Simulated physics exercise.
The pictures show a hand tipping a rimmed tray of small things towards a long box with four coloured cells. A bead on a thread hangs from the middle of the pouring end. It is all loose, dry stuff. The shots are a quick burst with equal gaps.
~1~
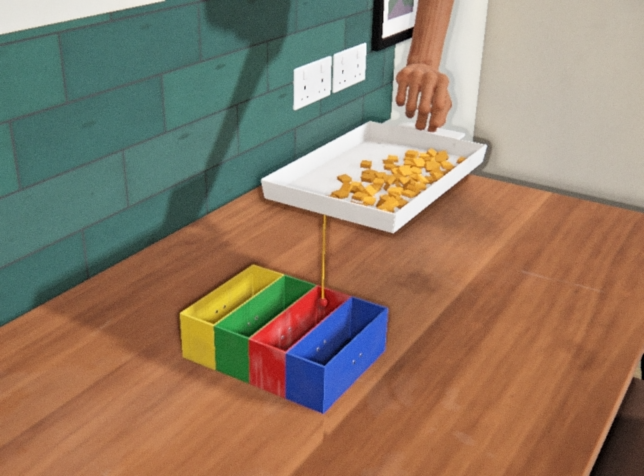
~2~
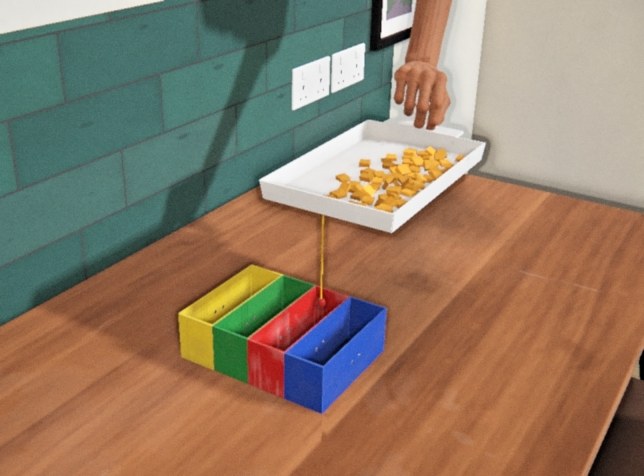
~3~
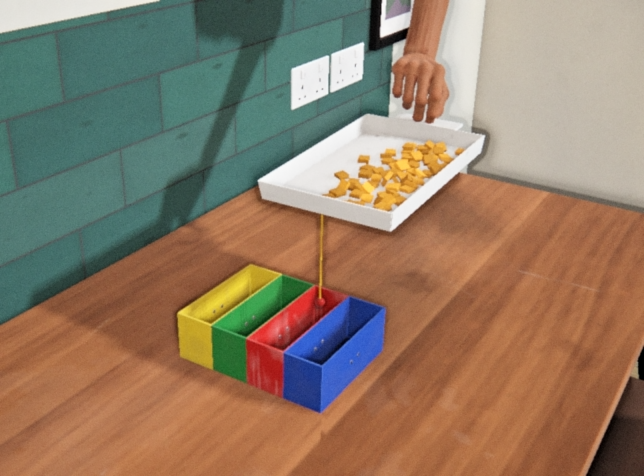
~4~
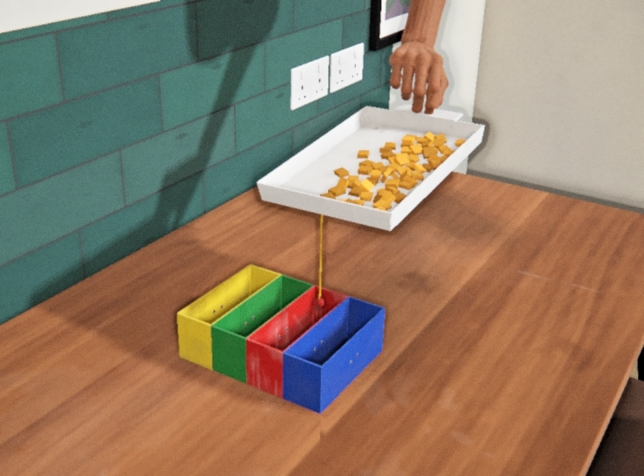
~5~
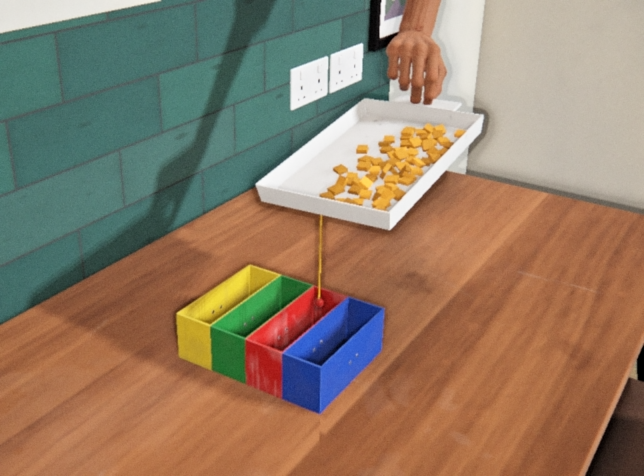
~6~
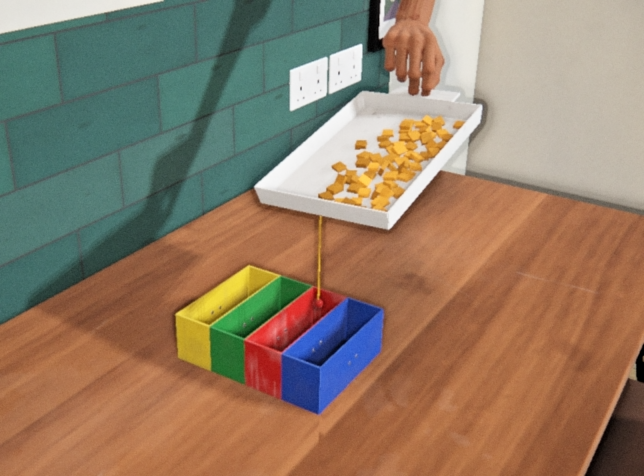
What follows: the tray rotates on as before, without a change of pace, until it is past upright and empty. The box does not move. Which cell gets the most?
It favours the green compartment.
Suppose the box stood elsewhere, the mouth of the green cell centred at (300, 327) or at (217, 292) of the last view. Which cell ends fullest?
First the cell in yellow, then the cell in blue.
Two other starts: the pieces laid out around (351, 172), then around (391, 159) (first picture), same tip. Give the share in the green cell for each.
About 50 and 50 per cent.
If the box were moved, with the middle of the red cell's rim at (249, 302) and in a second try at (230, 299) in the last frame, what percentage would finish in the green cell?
About 0 and 0 per cent.
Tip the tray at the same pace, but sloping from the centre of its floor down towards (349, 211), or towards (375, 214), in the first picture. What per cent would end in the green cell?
Near 0 % and 0 %.
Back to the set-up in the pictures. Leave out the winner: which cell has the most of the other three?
Second comes red.
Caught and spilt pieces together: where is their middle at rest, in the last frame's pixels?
Near (258, 354).
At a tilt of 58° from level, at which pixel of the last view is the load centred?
Close to (315, 179).
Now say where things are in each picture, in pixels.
The first picture shows corners of the pouring end (265, 179) and (394, 213), level; middle of the load (389, 180), small crackers; bead on its thread (322, 302); yellow cell (198, 337); green cell (232, 350); red cell (268, 364); blue cell (305, 379).
The second picture shows corners of the pouring end (263, 180) and (393, 213), level; middle of the load (388, 179).
The third picture shows corners of the pouring end (262, 180) and (391, 212), tipped barely, lowest at the left corner; middle of the load (387, 175).
The fourth picture shows corners of the pouring end (261, 182) and (390, 211), tipped a little, lowest at the left corner; middle of the load (386, 171).
The fifth picture shows corners of the pouring end (259, 184) and (388, 211), tipped a little, lowest at the left corner; middle of the load (385, 166).
The sixth picture shows corners of the pouring end (258, 186) and (387, 211), tipped a little, lowest at the left corner; middle of the load (384, 162); yellow cell (194, 338); green cell (228, 351); red cell (263, 365); blue cell (301, 379).
Just after the last frame, tray tipped steeply; every one on the tray.
A moment on, tray tipped right over; the larger part on the tray; about a tenth in the red cell; about a tenth in the green cell; just a few falling or outside the box.
Further on, tray tipped past a quarter turn; roughly half in the green cell; roughly a third in the red cell; about a tenth in the yellow cell; about a tenth in the blue cell; just a few falling or outside the box.
When it is over, tray tipped past a quarter turn; roughly half in the green cell; roughly a third in the red cell; about a tenth in the yellow cell; about a tenth in the blue cell; just a few outside the box.
